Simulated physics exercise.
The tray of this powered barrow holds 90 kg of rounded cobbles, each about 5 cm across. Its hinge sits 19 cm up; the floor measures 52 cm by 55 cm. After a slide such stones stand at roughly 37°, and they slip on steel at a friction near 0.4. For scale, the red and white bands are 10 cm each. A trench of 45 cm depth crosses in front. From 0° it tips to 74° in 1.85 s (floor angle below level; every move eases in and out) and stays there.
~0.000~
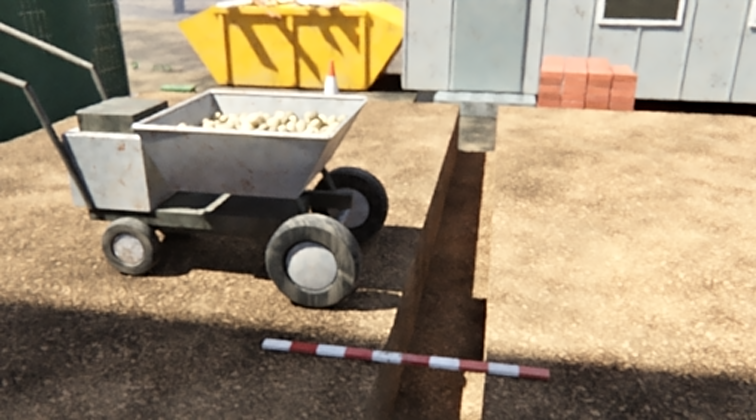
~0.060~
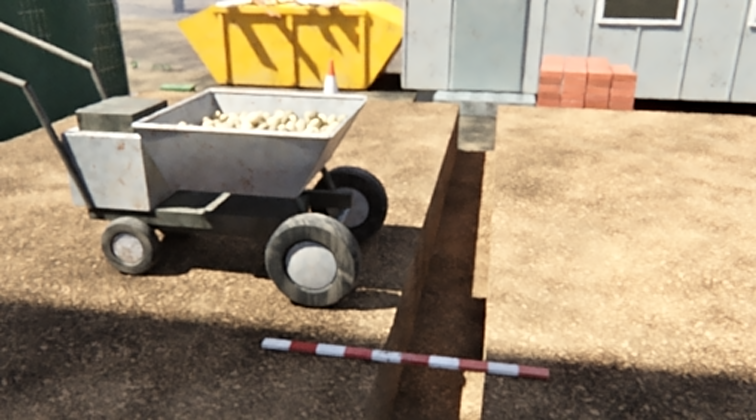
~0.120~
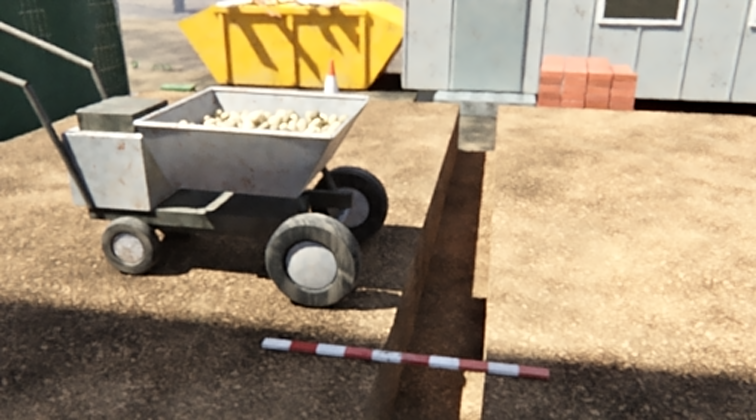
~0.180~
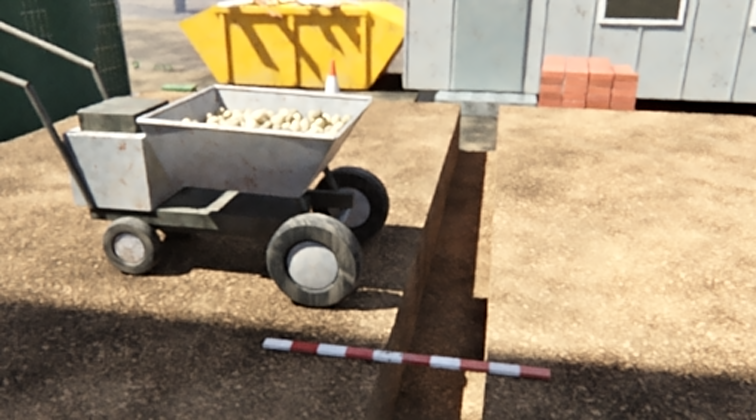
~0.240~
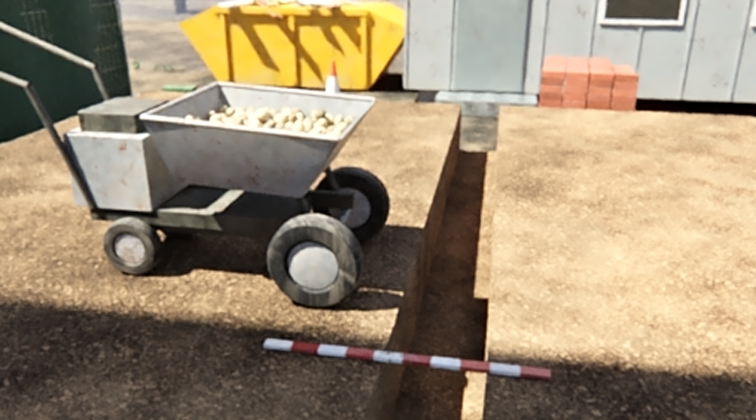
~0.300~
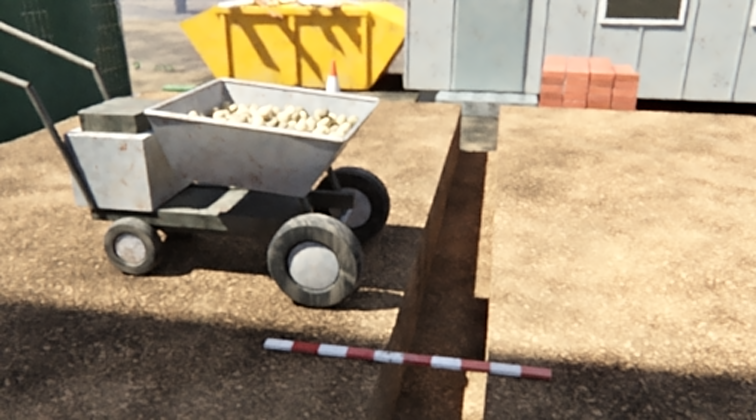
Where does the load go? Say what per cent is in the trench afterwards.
Some 61 per cent of it.
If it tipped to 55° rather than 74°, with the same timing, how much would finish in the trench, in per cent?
It would be near 15 per cent.
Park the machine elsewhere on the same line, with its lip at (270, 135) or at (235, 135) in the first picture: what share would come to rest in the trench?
About 100 and 80 per cent.
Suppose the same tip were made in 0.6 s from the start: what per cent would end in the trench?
It would be near 30 per cent.
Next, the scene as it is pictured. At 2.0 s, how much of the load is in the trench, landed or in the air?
About 20 per cent by then.
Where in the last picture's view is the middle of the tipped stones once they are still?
Near (474, 352).
After 1.4 s the floor is at 63°; 100 % in the tray; the foremost stones are at (450, 185).
After 2.0 s the floor is at 74°; 52 % in the tray, 19 % in the trench, 29 % past the trench; the foremost stones are at (578, 281).
After 2.3 s the floor is at 74°; 27 % in the tray, 33 % in the trench, 40 % past the trench; the foremost stones are at (653, 302).
After 4.2 s the floor is at 74°; 0 % in the tray, 61 % in the trench, 39 % past the trench; the foremost stones are at (678, 304).
